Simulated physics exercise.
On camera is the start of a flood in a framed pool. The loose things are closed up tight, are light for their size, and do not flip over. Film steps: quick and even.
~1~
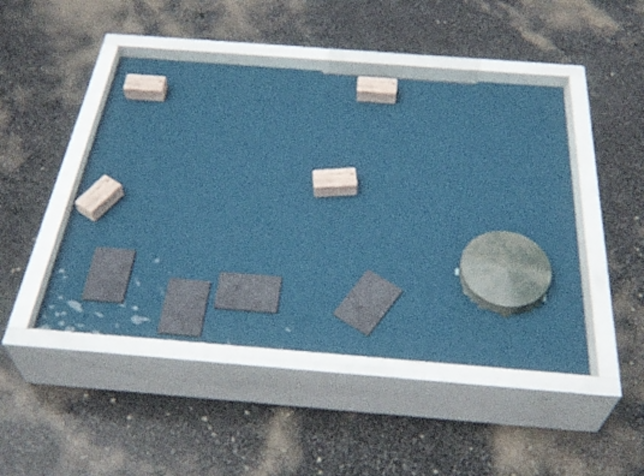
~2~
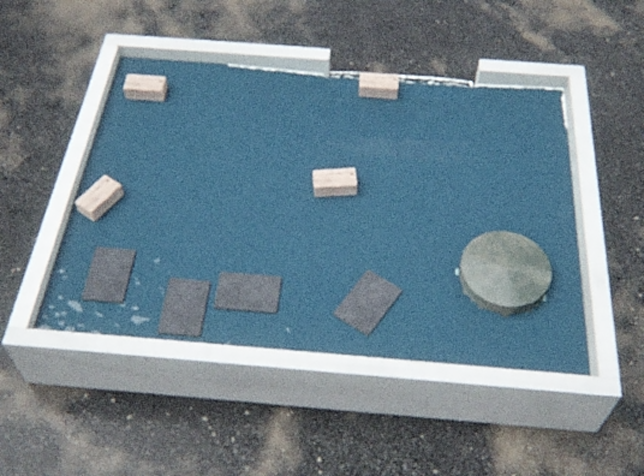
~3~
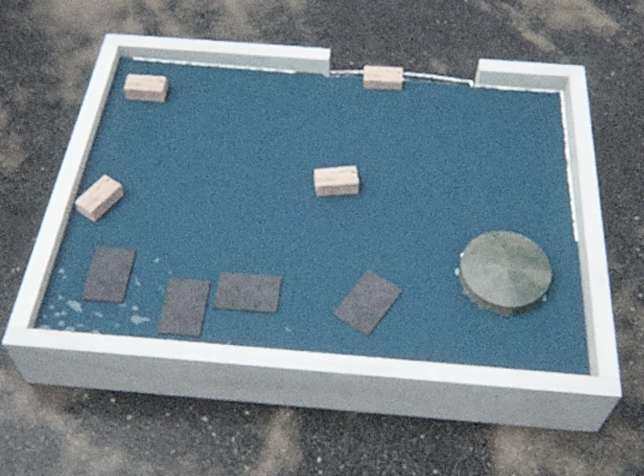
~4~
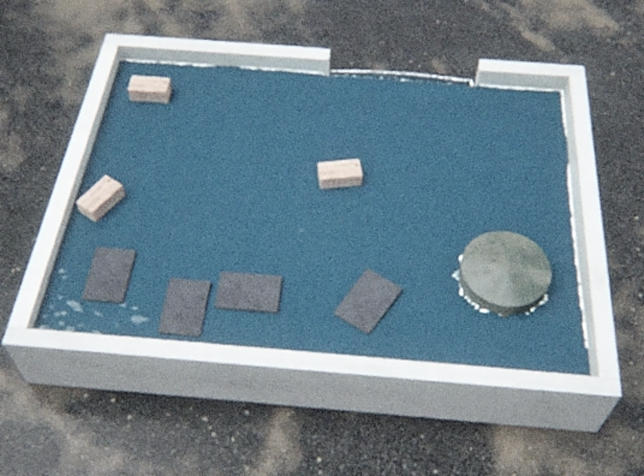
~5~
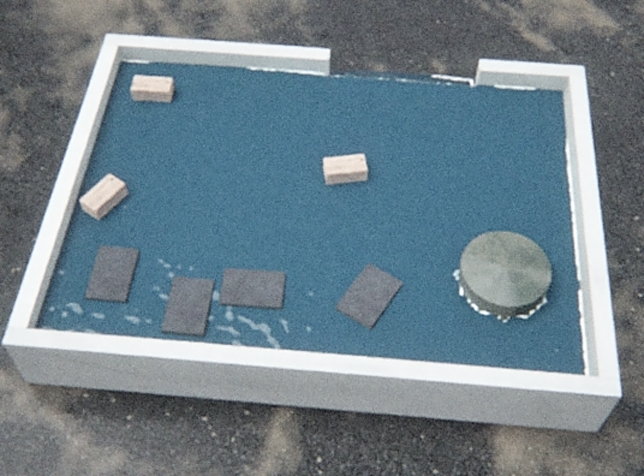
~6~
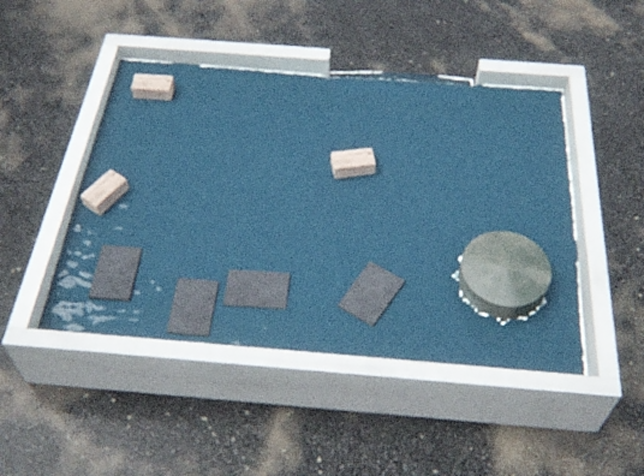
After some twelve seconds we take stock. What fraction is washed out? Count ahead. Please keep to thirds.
Keeping to thirds, less than one third.
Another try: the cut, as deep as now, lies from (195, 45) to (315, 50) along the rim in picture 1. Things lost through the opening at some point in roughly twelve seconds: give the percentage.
20 per cent.
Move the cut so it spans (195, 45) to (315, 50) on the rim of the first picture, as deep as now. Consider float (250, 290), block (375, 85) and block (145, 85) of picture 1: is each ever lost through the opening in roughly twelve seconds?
Item one never gets out, item two leaves at some point, item three leaves at some point.
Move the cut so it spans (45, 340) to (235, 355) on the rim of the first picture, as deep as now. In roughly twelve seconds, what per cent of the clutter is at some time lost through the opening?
Fraction out: Near 60 %.
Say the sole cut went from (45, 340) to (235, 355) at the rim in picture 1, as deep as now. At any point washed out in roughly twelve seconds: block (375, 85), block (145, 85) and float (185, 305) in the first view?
First trapped, second trapped, third lost.
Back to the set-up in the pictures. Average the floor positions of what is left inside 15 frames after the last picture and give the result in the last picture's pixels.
Centre estimate: Around (246, 233).
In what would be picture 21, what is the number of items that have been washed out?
That makes 1.
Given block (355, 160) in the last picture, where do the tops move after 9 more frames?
Roughly at (378, 121).
A moment on, 1 of 8 are out; 7 afloat.
Next, 1 of 8 are out; 7 afloat.
Later, 1 of 8 are out; 7 afloat.
In the end, 2 of 8 are out; 6 afloat.
